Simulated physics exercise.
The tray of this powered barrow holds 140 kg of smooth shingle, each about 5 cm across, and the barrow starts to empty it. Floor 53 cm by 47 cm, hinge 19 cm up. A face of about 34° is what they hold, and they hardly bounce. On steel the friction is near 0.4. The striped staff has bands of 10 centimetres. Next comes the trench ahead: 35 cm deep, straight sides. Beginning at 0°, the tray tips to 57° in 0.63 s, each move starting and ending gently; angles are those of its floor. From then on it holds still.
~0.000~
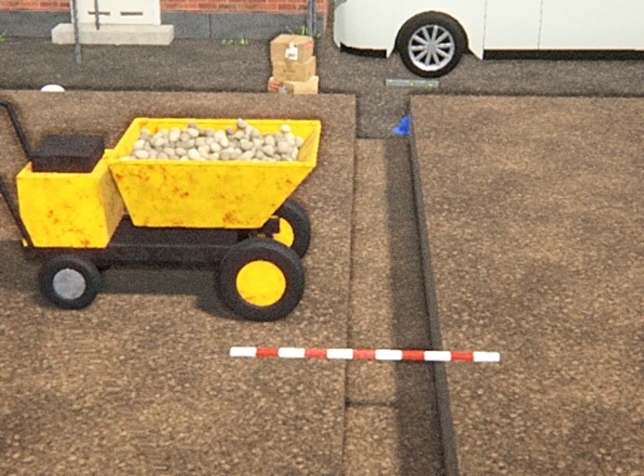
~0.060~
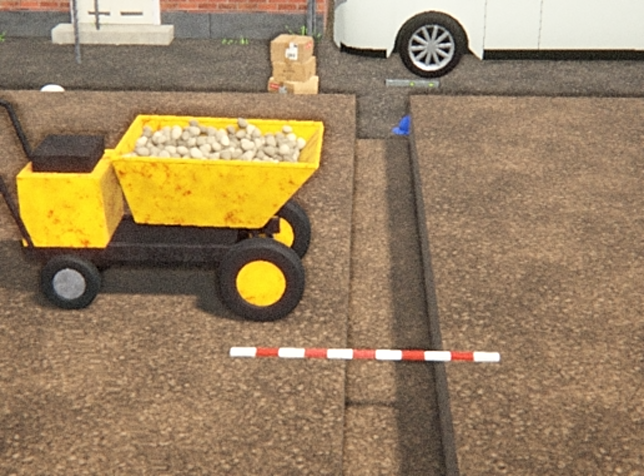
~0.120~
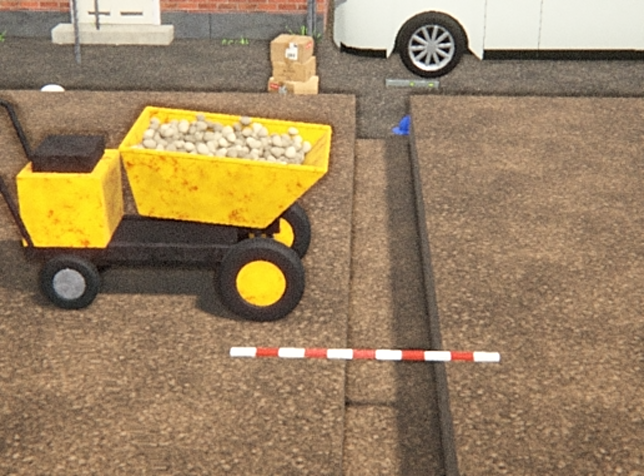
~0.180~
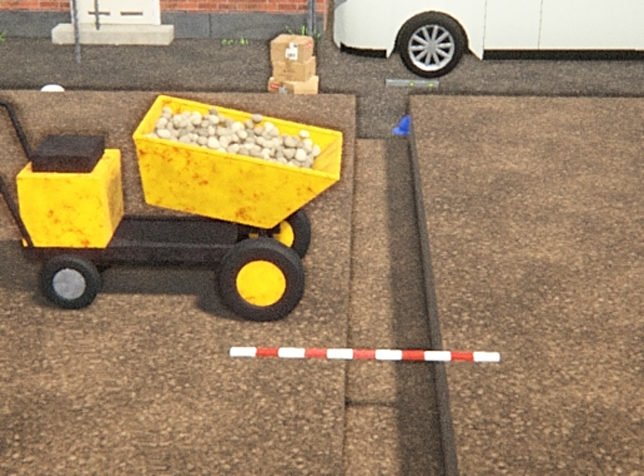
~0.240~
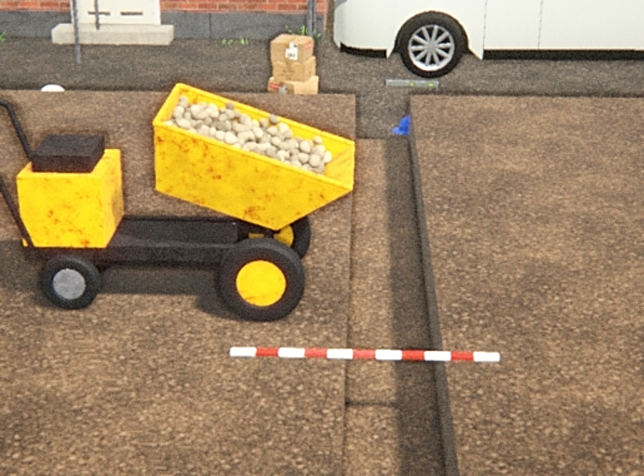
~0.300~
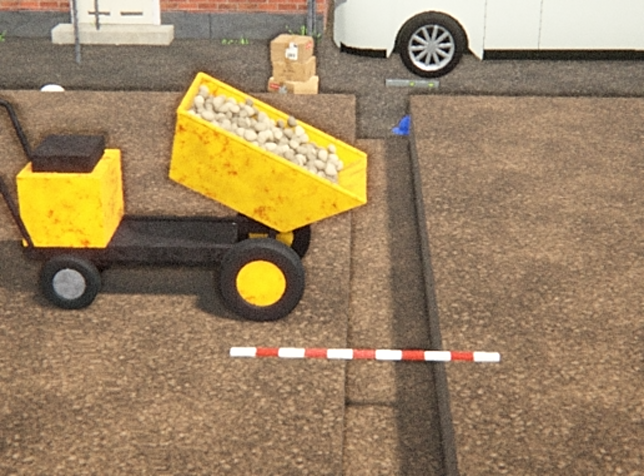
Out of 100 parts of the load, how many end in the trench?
Some 37 out of 100.
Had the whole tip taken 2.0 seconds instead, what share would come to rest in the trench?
Then some 60 per cent would.
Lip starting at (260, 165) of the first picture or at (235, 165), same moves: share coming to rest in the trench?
Roughly 70 in a hundred, then 75 in a hundred.
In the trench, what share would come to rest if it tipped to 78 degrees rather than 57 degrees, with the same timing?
With that change, near 50 per cent.
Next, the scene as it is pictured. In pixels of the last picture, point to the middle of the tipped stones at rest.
(457, 294).
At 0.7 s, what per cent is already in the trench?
Something like 10 in a hundred.
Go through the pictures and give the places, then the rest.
In the first picture, lip at (313, 165), floor tilted 0°, highest stones at (200, 136).
In the second picture, the tray is at 1°, its lip at (316, 167); the top of the load is at (202, 134); the stones move at 0.3 m/s on average.
In the third picture, lip at (325, 171), floor tilted 5°, highest stones at (196, 129); the stones move at 0.7 m/s on average.
In the fourth picture, the tray is at 11°, its lip at (337, 178); the top of the load is at (188, 120); the stones move at 1.0 m/s on average.
In the fifth picture, lip at (351, 188), floor tilted 19°, highest stones at (190, 112); the stones move at 1.1 m/s on average.
In the sixth picture, lip at (365, 202), floor tilted 26°, highest stones at (204, 101); the stones move at 1.2 m/s on average.
After 0.5 s the floor is at 48°; 100 % in the tray; the foremost stones are at (376, 215).
After 0.7 s the floor is at 57°; 85 % in the tray, 11 % in the trench, 4 % past the trench; the foremost stones are at (460, 276).
After 1.1 s the floor is at 57°; 43 % in the tray, 15 % in the trench, 42 % past the trench; the foremost stones are at (591, 293).
After 3.0 s the floor is at 57°; 18 % in the tray, 37 % in the trench, 45 % past the trench; the foremost stones are past the picture's edge.
